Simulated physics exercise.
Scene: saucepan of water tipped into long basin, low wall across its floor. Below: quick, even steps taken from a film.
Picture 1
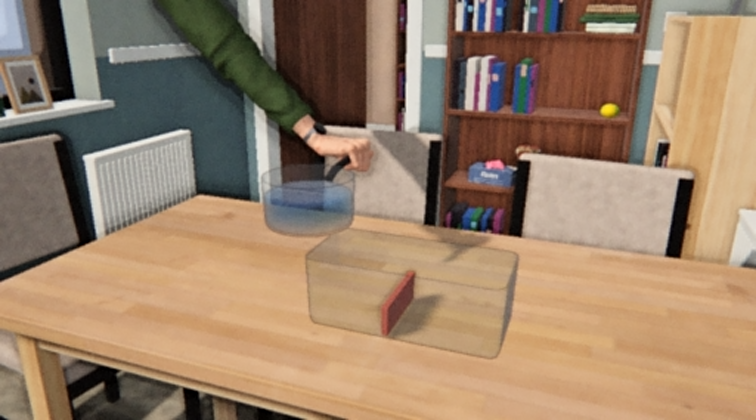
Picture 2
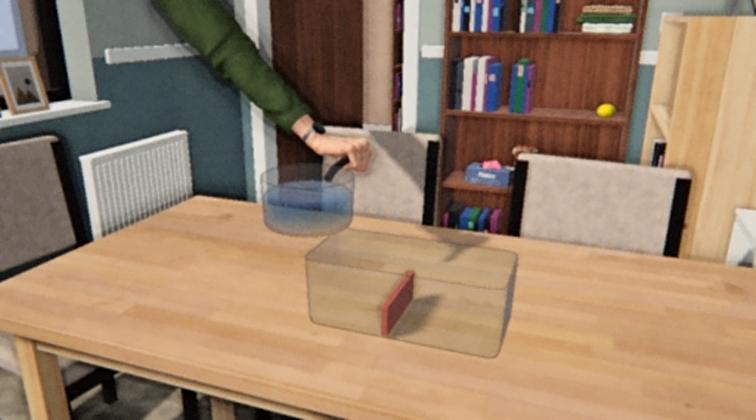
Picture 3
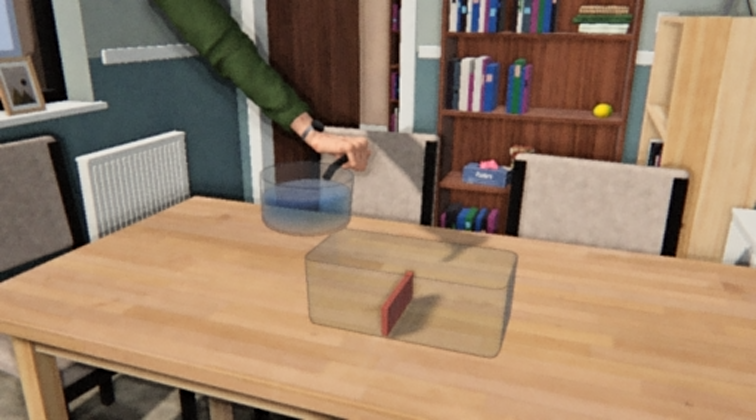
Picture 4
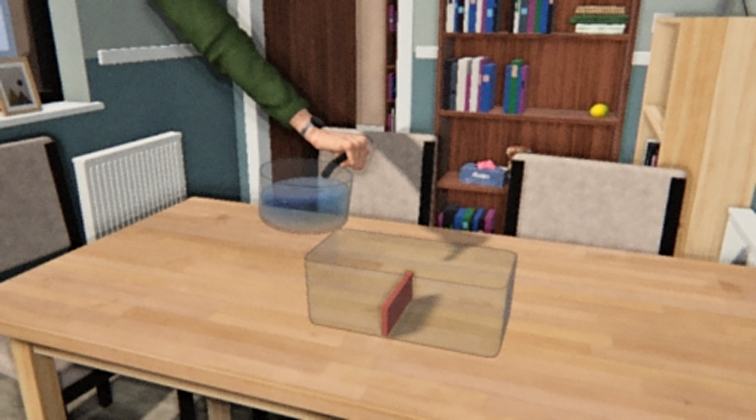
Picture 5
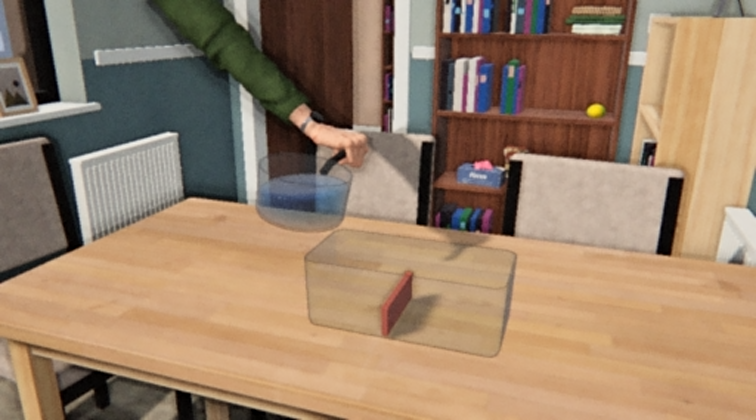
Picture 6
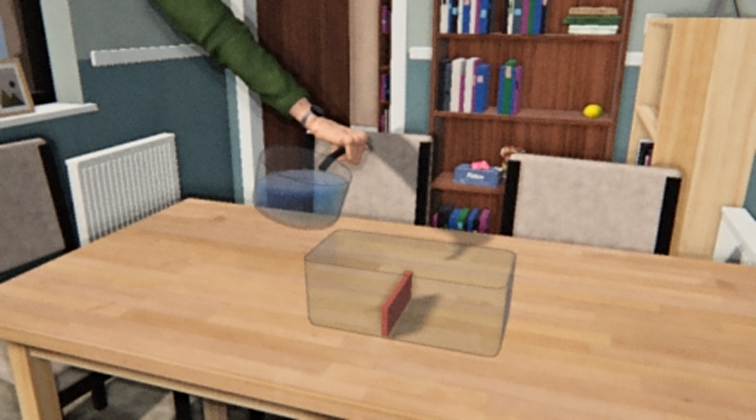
At a wooden dining table, a green-sleeved arm slowly tilts a clear saucepan of blue water beside a transparent basin with a red wall.
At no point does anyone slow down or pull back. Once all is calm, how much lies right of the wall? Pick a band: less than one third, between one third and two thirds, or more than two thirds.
It is more than two thirds.
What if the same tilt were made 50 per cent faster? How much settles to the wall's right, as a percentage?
Close to 70 in a hundred.
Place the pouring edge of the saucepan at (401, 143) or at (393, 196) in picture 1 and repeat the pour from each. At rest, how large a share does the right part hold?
It would come to near 60 per cent, and then near 85 per cent.
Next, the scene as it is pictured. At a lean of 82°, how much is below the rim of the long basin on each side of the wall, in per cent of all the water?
On the left 0 per cent, on the right 0 per cent.
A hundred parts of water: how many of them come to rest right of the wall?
That works out to roughly 80 percent.
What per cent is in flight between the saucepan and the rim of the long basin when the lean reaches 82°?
Roughly 35 percent.
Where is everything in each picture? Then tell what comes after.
In the first frame, it leans 0°; its right rim is at (351, 181); the water meets the walls at (272, 187) and (351, 197); the long basin's rim runs from (323, 243) to (513, 272); the wall's top is at (399, 290).
In the second frame, it leans 1°; its right rim is at (350, 182); the water meets the walls at (271, 187) and (350, 196).
In the third frame, it leans 3°; its right rim is at (350, 182); the water meets the walls at (270, 187) and (349, 194).
In the fourth frame, it leans 6°; its right rim is at (349, 182); the water meets the walls at (268, 185) and (348, 191).
In the fifth frame, it leans 11°; its right rim is at (349, 182); the water meets the walls at (266, 182) and (347, 189).
In the sixth frame, it leans 16°; its right rim is at (348, 183); the water meets the walls at (264, 176) and (347, 186).
A moment on, the saucepan is tipped on its side and 62 per cent is still to pour, 2 is left of the wall and 0 right of it.
Next, the saucepan is tipped right over and 6 per cent is still to pour, 5 is left of the wall and 73 right of it.
Then the saucepan is tipped right over and 0 per cent is still to pour, 16 is left of the wall and 80 right of it.
Later the saucepan is tipped right over and 0 per cent is still to pour, 17 is left of the wall and 80 right of it.
At rest 17 per cent lies left of the wall, 80 right of it and 2 outside.
